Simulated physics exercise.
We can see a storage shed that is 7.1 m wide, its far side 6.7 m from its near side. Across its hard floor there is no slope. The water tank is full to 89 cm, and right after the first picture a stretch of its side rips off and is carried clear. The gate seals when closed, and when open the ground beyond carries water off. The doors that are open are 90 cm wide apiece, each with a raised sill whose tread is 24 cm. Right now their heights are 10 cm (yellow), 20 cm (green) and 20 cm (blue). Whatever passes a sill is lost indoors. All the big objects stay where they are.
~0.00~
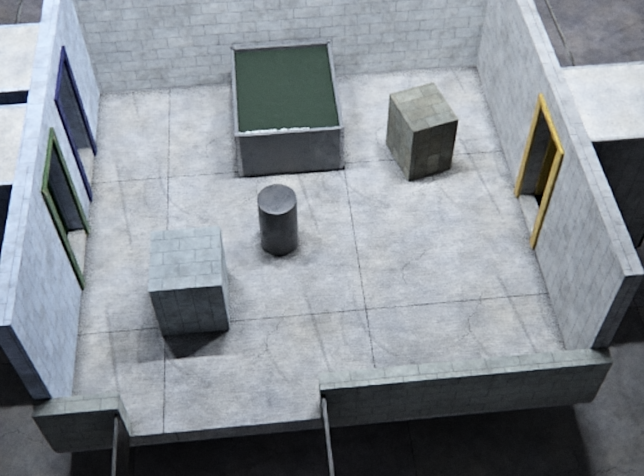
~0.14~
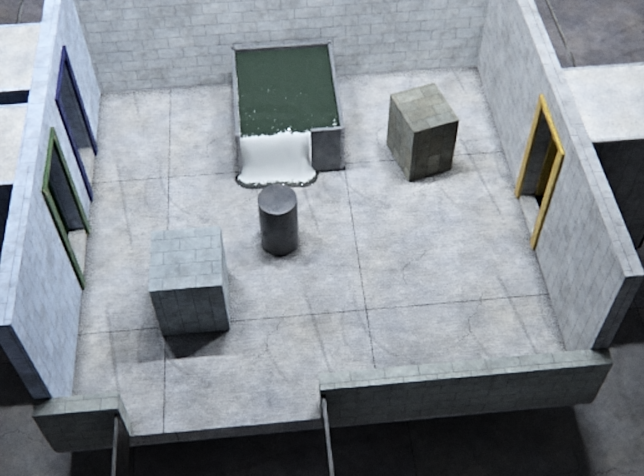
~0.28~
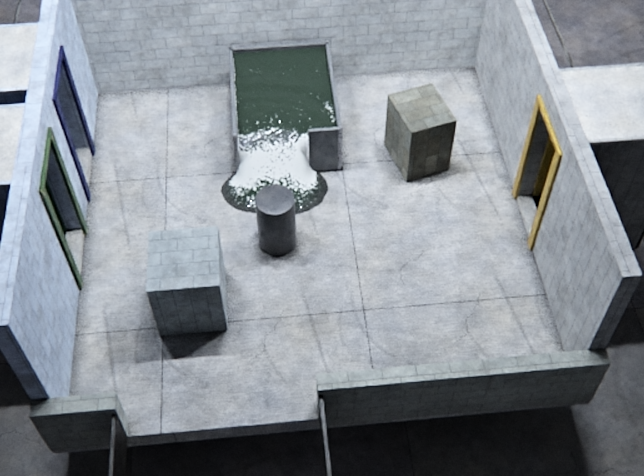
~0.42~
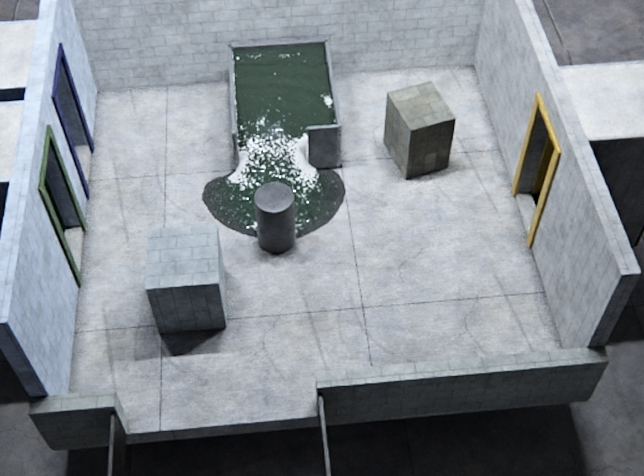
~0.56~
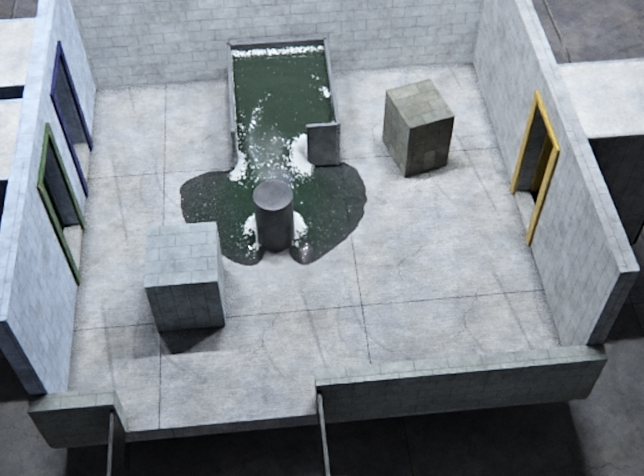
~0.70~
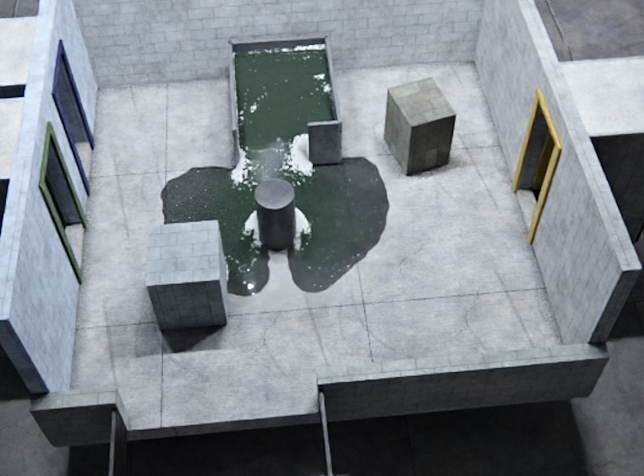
Dark green water fills a grey tank against the back wall of a pale, roofless concrete room, seen from high above by a nearly still camera. A dark cylinder stands in front of it, with a grey block at lower left, another right of the tank, blue and green doorways left and a yellow one right. The tank's front opens and water pours out foaming, splits around the cylinder and spreads across the floor.
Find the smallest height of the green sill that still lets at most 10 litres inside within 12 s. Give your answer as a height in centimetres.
The smallest height is roughly 36 cm.
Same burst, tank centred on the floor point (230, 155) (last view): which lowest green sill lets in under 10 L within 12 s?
37 cm or thereabouts.
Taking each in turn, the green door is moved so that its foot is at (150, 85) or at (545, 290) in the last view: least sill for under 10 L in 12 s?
About 9.5 cm for the first and 14.0 cm for the second.
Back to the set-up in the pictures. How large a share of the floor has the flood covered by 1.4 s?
Some 30 per cent of it.
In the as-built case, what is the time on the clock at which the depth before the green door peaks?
Peak time: About 2.2 s.
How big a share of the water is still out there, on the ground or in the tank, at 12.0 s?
Around 74 percent is still there.
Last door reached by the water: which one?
Last: Yellow.
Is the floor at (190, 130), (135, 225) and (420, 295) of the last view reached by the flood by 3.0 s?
Spot one bone dry, spot two awash, spot three awash.
After 1.4 s water covers 30 % of the floor, deepest (55 cm) near (275, 218); it has not reached the green door.
After 3.0 s water covers 60 % of the floor, deepest (31 cm) near (568, 373); 29 cm at the green door, 105 litres in over its 20 cm sill.
After 12.0 s water covers 100 % of the floor, deepest (9 cm) near (400, 175); 8 cm at the green door, 129 litres in over its 20 cm sill.
At the green door as built, the water arrived by 1.6 s and peaked near 36 cm at 2.2 s.
Run again over the same 12 s with other heights there, 23 litres in over 32 cm, 0 litres over 44 cm. The limit of 10 litres is kept from about 36 cm up.
